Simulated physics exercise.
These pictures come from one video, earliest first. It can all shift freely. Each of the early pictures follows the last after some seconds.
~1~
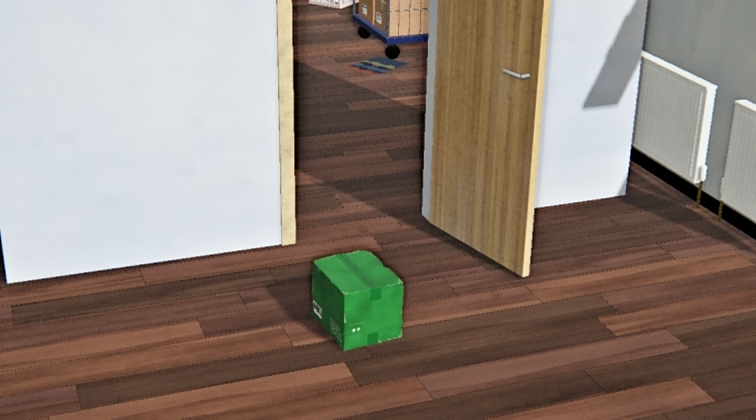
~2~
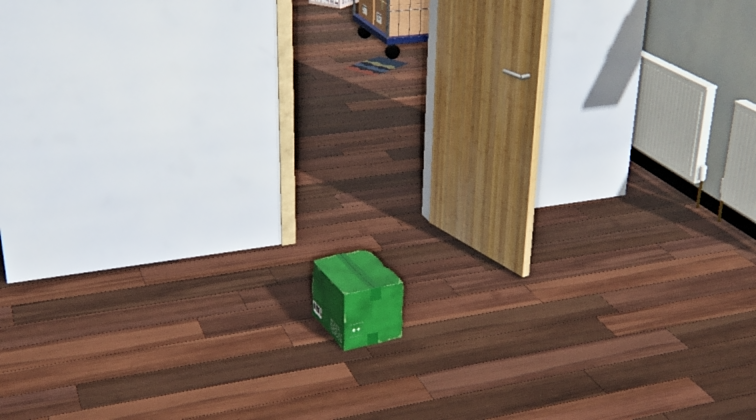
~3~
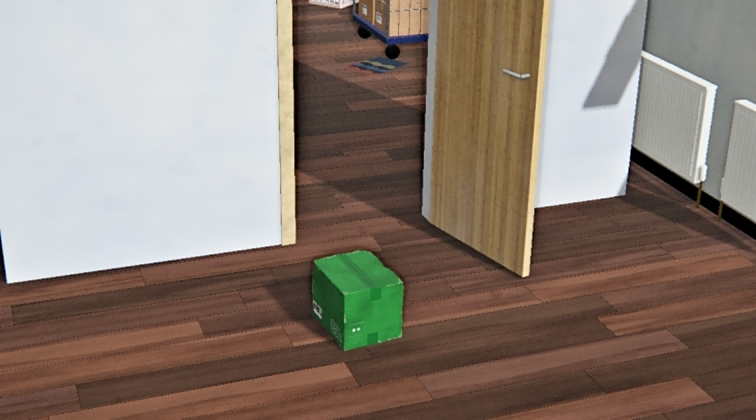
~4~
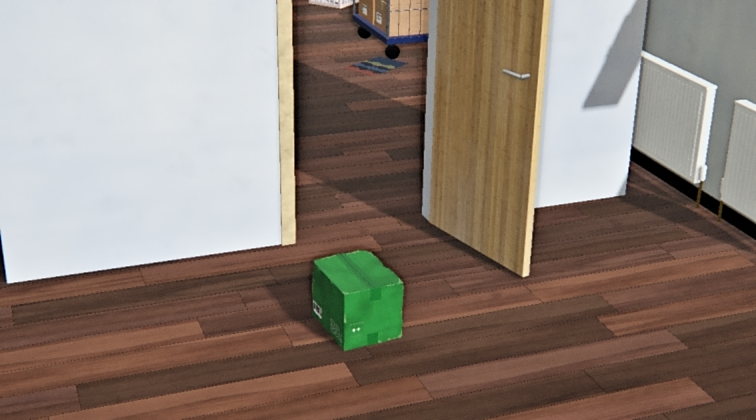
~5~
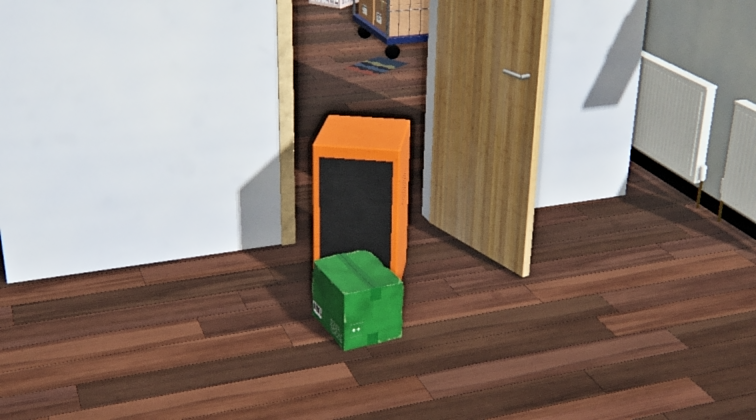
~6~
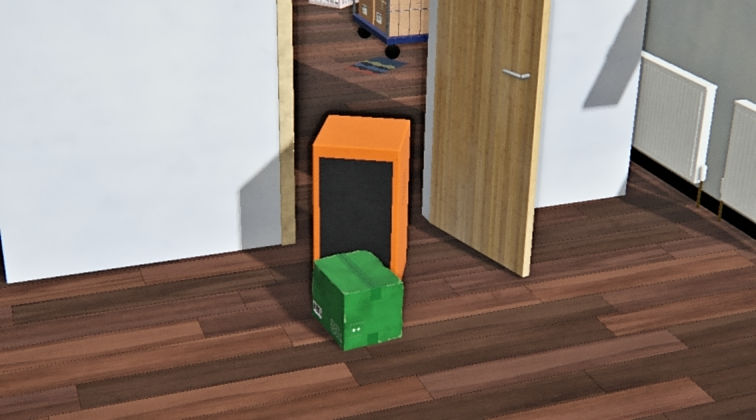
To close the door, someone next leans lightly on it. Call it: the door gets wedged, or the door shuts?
It gets wedged.
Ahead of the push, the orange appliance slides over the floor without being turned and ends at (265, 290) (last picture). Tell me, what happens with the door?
What you'd see next is that it swings to completion.
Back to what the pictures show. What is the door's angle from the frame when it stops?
About 55°.
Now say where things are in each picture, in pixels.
The first picture shows door wide open and still; green box (356, 299).
The second picture shows door wide open and still; green box (356, 299).
The third picture shows door wide open and still; green box (356, 299).
The fourth picture shows door wide open and still; green box (356, 299).
The fifth picture shows door wide open and still; green box (356, 299).
The sixth picture shows door wide open and still; orange appliance (362, 207); green box (356, 299).
Then, 0.50 s later than the last frame, door 93° open.
Then, 0.80 s later than the last frame, door 78° open.
Then, 1.10 s later than the last frame, door 61° open.
When it is over, door 56° open; both as before. End places, in pixels of the last picture, orange appliance near (359, 206).
